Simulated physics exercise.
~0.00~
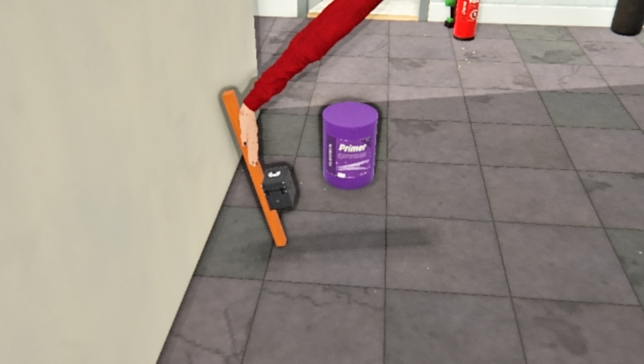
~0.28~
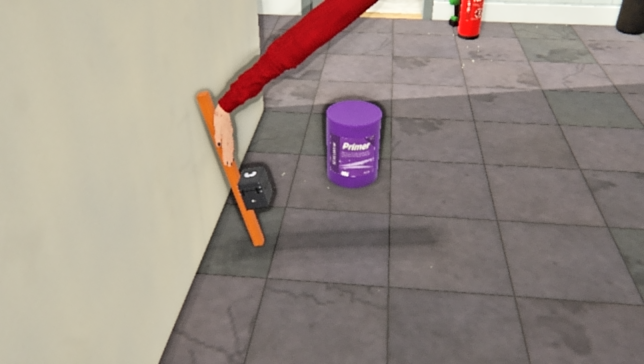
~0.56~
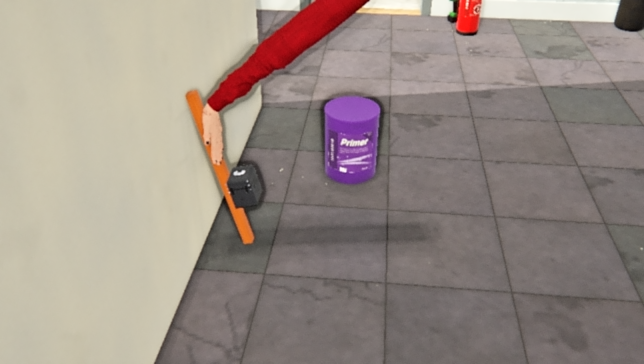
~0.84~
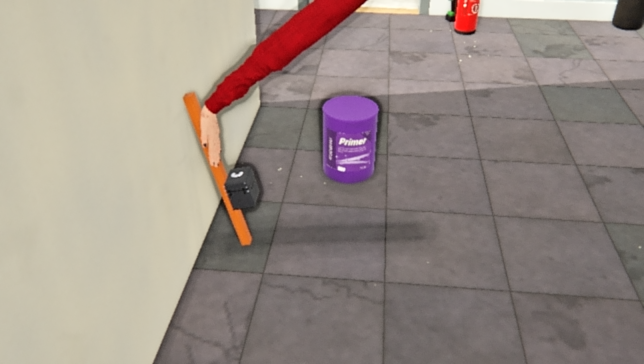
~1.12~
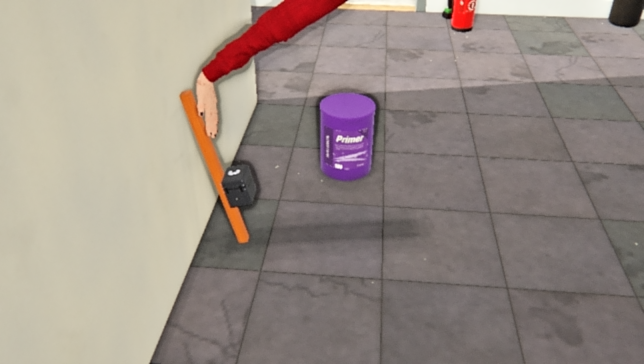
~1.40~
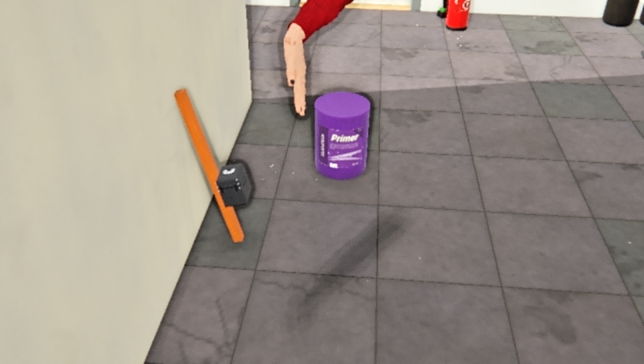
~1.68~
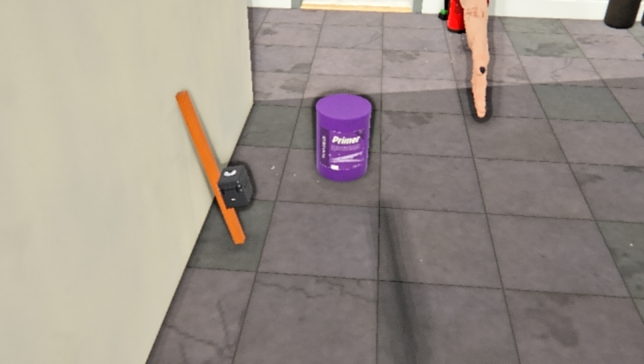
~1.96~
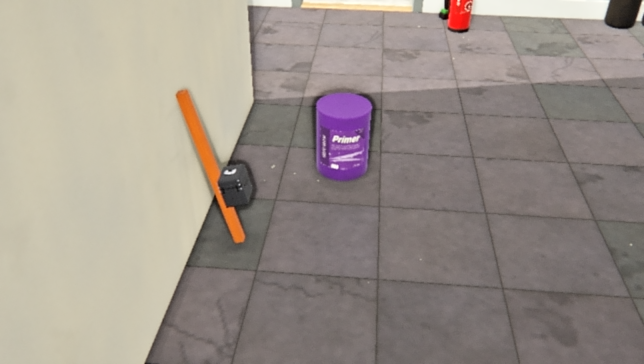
An orange pole, held by a hand in a red sleeve, moved left until it leaned against the wall near a purple pail. The hand let go and drew back out of view, and the pole stayed leaning there with the pail still in place.
